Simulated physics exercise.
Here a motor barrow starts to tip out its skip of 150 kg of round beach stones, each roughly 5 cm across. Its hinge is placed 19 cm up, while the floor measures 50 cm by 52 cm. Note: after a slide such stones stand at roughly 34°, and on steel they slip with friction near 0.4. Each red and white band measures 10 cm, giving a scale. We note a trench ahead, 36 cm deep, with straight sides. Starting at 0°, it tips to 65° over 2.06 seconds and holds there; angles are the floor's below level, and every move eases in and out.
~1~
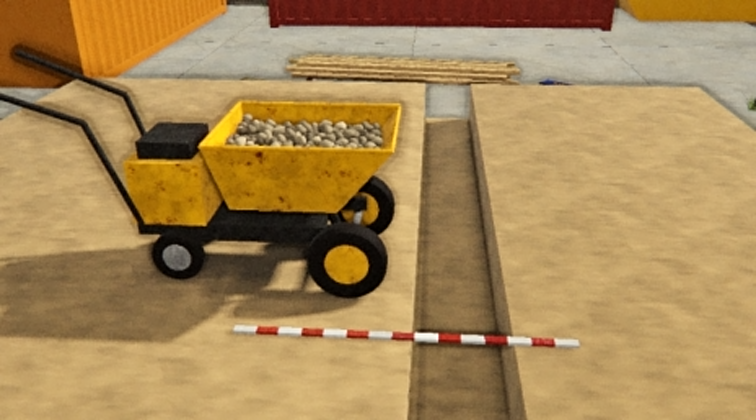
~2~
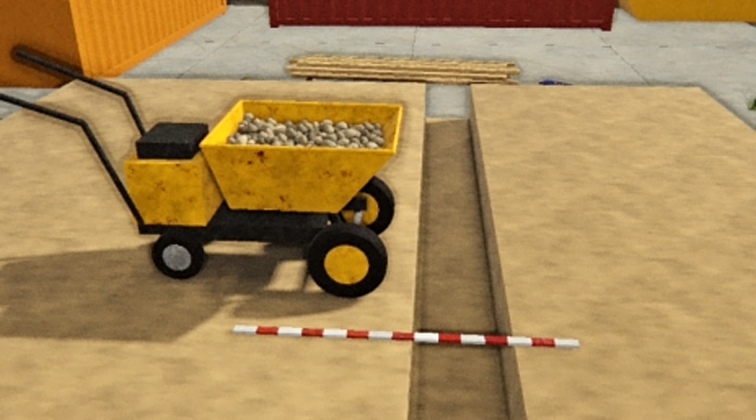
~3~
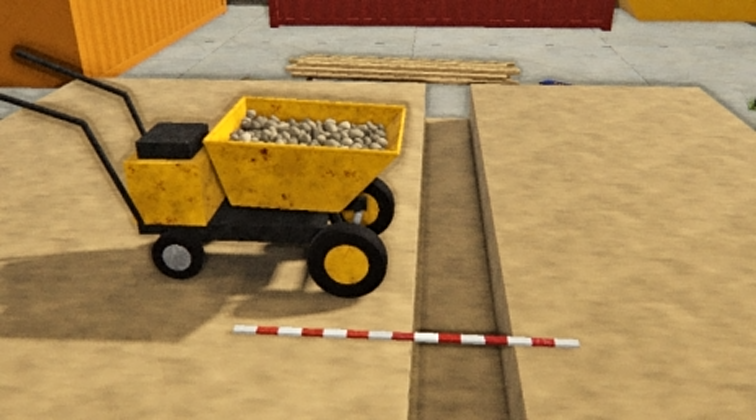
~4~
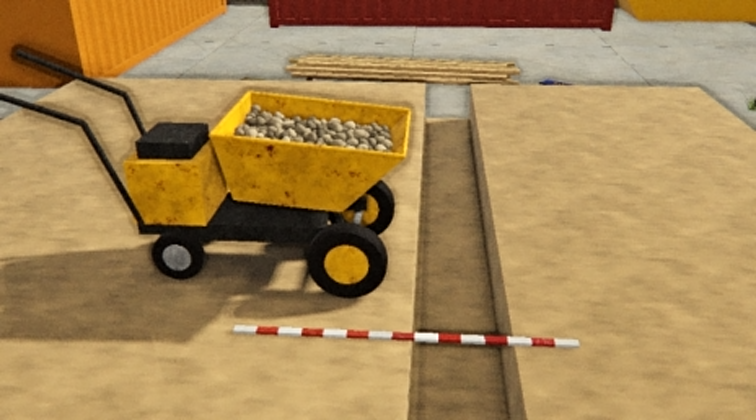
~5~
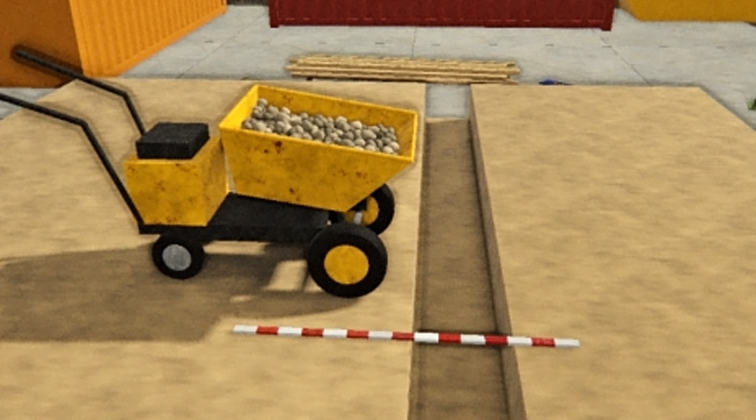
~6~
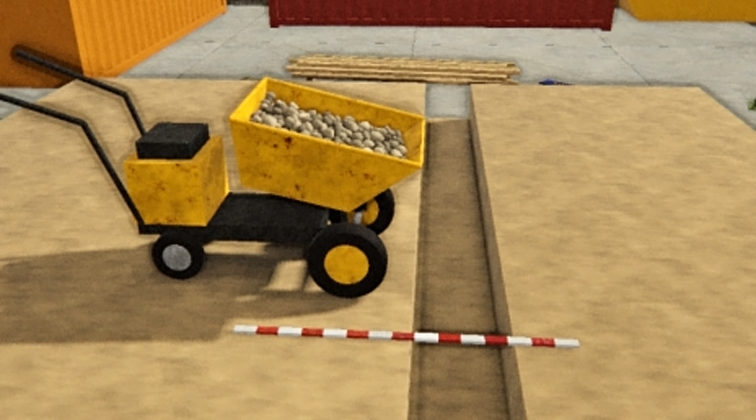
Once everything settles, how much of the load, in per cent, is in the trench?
Once it settles, about 59 per cent of the load is there.
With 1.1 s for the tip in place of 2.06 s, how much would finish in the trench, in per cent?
About 50 percent, I'd say.
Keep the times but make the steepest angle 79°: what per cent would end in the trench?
In that case around 55 percent.
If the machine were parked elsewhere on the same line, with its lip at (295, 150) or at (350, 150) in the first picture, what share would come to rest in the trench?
Close to 95 percent in the first case, 95 percent in the second.
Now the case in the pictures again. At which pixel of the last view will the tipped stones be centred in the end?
Near (488, 309).
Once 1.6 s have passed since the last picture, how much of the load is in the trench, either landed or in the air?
Roughly 15 percent of the load.
Then, 0.9 s after the last picture the floor is at 55°, 99 % in the skip, 1 % in the trench; the foremost stones are at (487, 220).
Then, 1.6 s after the last picture the floor is at 65°, 55 % in the skip, 16 % in the trench, 29 % past the trench; the foremost stones are at (596, 270).
Then, 1.9 s after the last picture the floor is at 65°, 31 % in the skip, 26 % in the trench, 43 % past the trench; the foremost stones are at (640, 260).
Then, 3.9 s after the last picture the floor is at 65°, 0 % in the skip, 59 % in the trench, 41 % past the trench; the foremost stones are at (658, 261).
